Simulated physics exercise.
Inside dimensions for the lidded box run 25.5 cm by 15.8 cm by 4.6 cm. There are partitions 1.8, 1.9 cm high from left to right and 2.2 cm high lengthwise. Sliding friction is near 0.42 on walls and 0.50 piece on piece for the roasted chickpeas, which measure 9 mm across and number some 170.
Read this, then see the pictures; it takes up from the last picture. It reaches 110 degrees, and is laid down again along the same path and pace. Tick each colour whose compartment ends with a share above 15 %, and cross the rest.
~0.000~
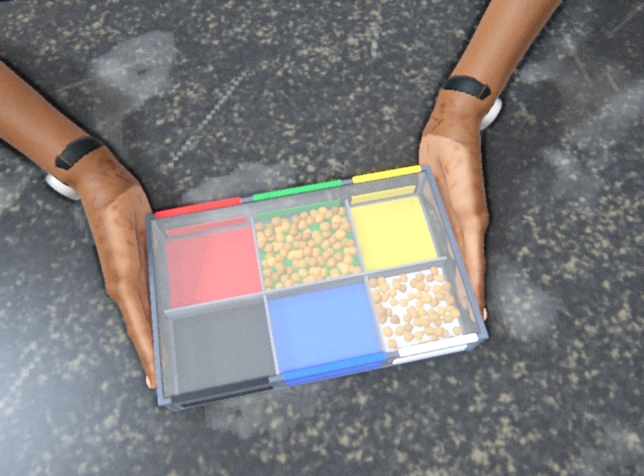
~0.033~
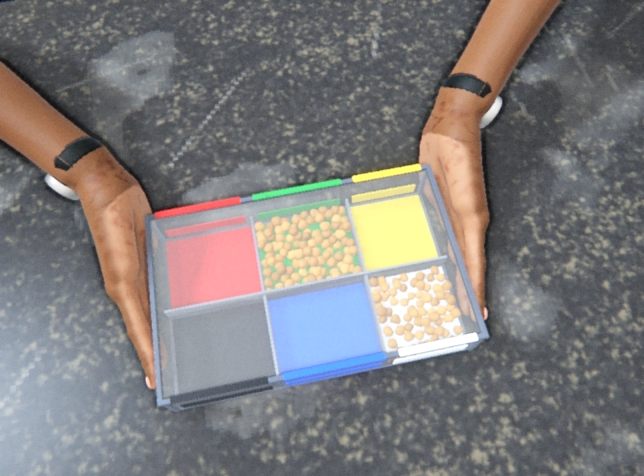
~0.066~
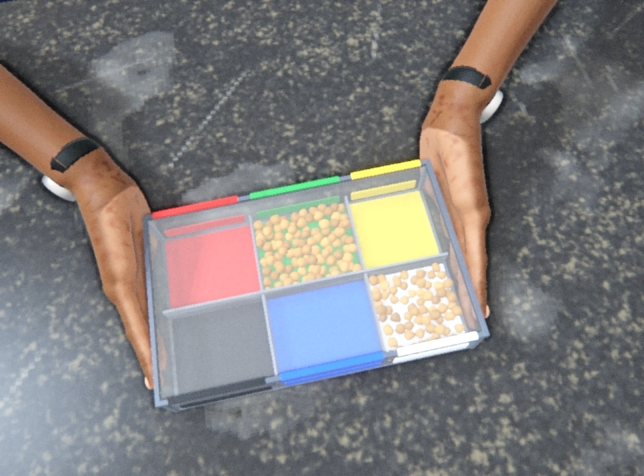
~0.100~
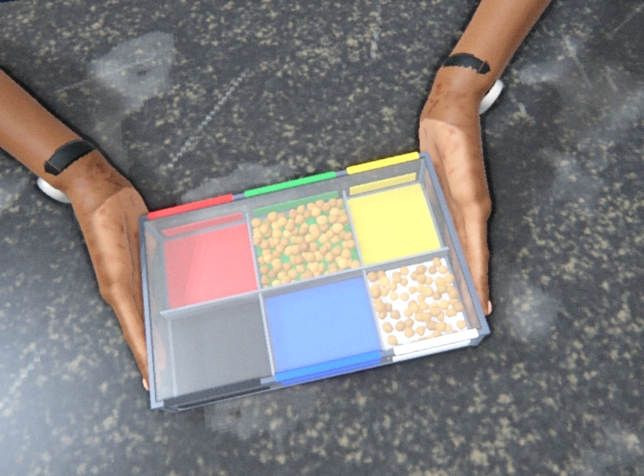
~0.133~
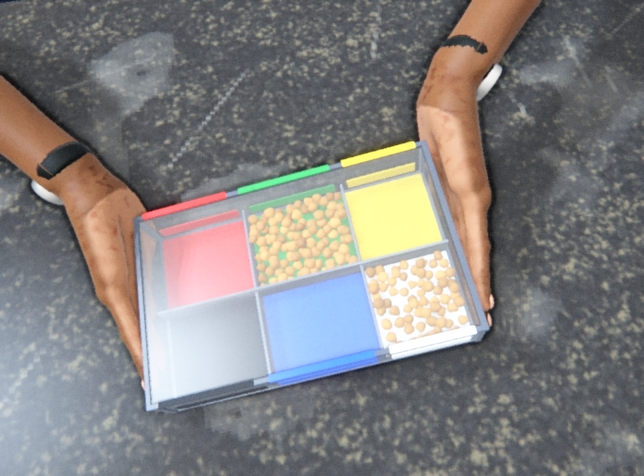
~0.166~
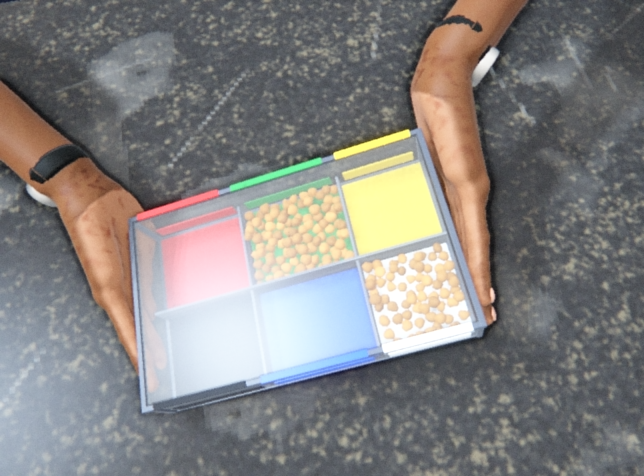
Red compartment: Tick. Blue compartment: Cross. Green compartment: Cross. Yellow compartment: Cross. White compartment: Cross. Black compartment: Tick.
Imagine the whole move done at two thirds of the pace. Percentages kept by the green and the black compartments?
Final split: Green = 0 %, black = 60 %.
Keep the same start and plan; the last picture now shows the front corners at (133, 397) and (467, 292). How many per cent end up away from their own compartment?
Around 100 per cent, it would seem.
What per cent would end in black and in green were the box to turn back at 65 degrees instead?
Then: Black 5; green 45.
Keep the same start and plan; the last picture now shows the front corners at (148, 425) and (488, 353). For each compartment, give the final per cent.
Per cent at the finish: Red 0, blue 20, green 0, yellow 0, white 10, black 70.
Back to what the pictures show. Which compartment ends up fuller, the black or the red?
More settles in the black compartment.
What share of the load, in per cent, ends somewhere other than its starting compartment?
Around 100 per cent.
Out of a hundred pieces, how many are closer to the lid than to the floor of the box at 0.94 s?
Some 90 per cent.
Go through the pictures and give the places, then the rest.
The first frame shows box tilt 0 degrees, front corners at (164, 400) and (481, 334); green 60 %, white 40 %.
The second frame shows box tilt 1 degrees, front corners at (163, 400) and (482, 334).
The third frame shows box tilt 2 degrees, front corners at (161, 401) and (482, 332).
The fourth frame shows box tilt 6 degrees, front corners at (157, 403) and (483, 329), lowest corner left front.
The fifth frame shows box tilt 10 degrees, front corners at (152, 405) and (482, 326), lowest corner left front.
The sixth frame shows box tilt 14 degrees, front corners at (148, 407) and (479, 322), lowest corner left front; green 60 %, white 40 %. The box's pace is about 135 degrees a second.
Then, at 0.94 s, tilt 110 degrees; red 25 %, blue 10 %, green 30 %, white 25 %, black 10 %.
Then, at 1.45 s, tilt 49 degrees; red 40 %, black 60 %.
Then, at 2.03 s, tilt 0 degrees; red 40 %, black 60 %.
At rest (2.7 s), red 40 %, blue 0 %, green 0 %, yellow 0 %, white 0 %, black 60 %.
